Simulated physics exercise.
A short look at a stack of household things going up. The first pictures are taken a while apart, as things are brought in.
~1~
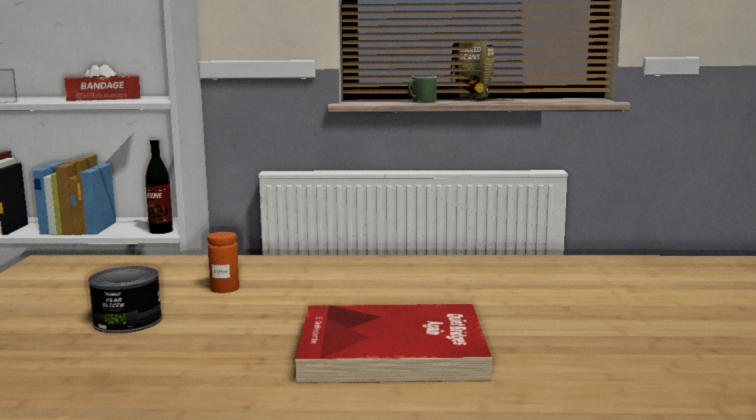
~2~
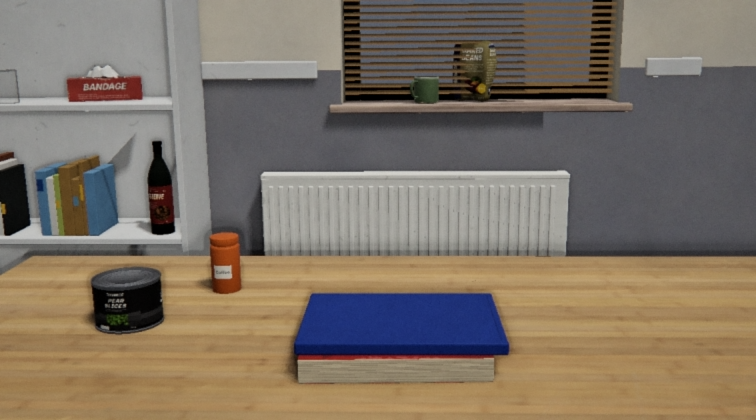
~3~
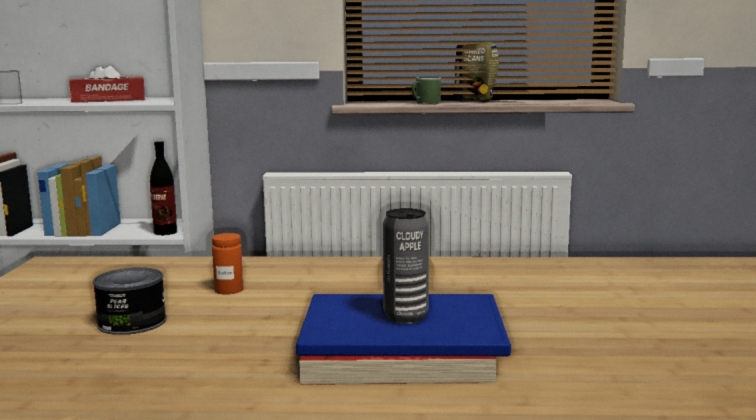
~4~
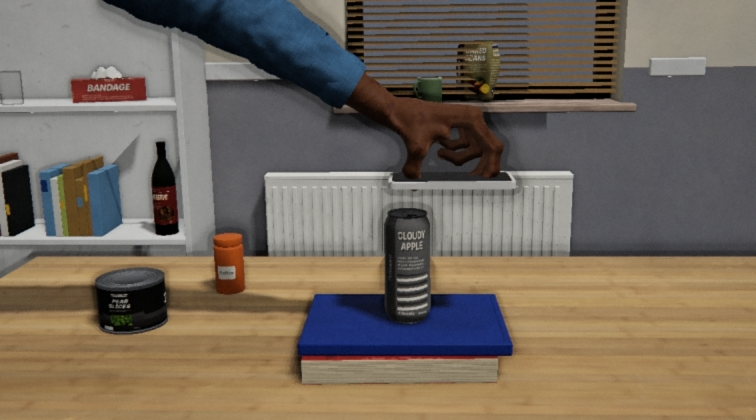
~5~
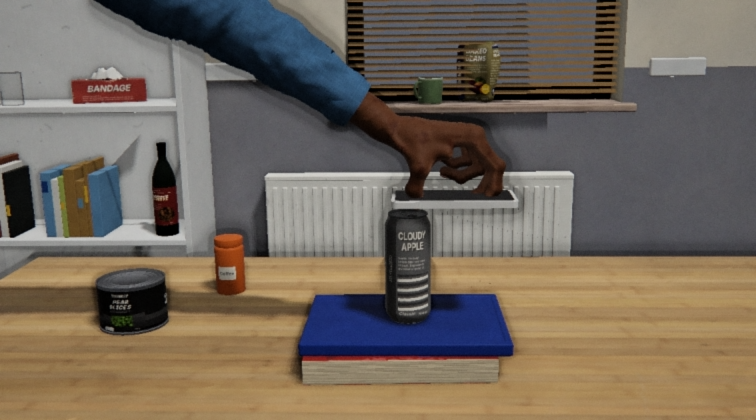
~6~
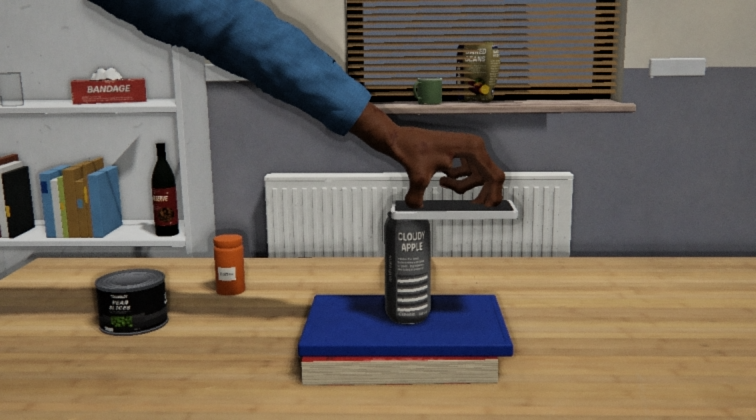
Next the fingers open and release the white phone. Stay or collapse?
Here the pile loses its balance.
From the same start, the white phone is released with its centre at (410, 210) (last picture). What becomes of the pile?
Then it holds.
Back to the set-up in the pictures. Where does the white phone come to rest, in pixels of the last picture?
Around (558, 334).
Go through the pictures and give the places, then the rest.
In the first frame, the last thing is not in view yet; orange shaker (223, 262).
In the second frame, the last thing is not in view yet; black tub (128, 299).
In the third frame, the last thing is not in view yet; grey can (406, 266).
In the fourth frame, still above its spot; white phone (451, 181).
In the fifth frame, still above its spot; white phone (453, 199); blue tray (405, 323).
In the sixth frame, set down, still held; white phone (453, 209); orange shaker (229, 264).
Then, 0.30 s after the last picture, white phone now fallen.
Then, 1.00 s after the last picture, things are still on the move.
Then, 1.30 s after the last picture, as before.
At rest, fallen, white phone; the other 5 in place. Seen from the same camera at the end, white phone near (558, 334). The pile comes apart.
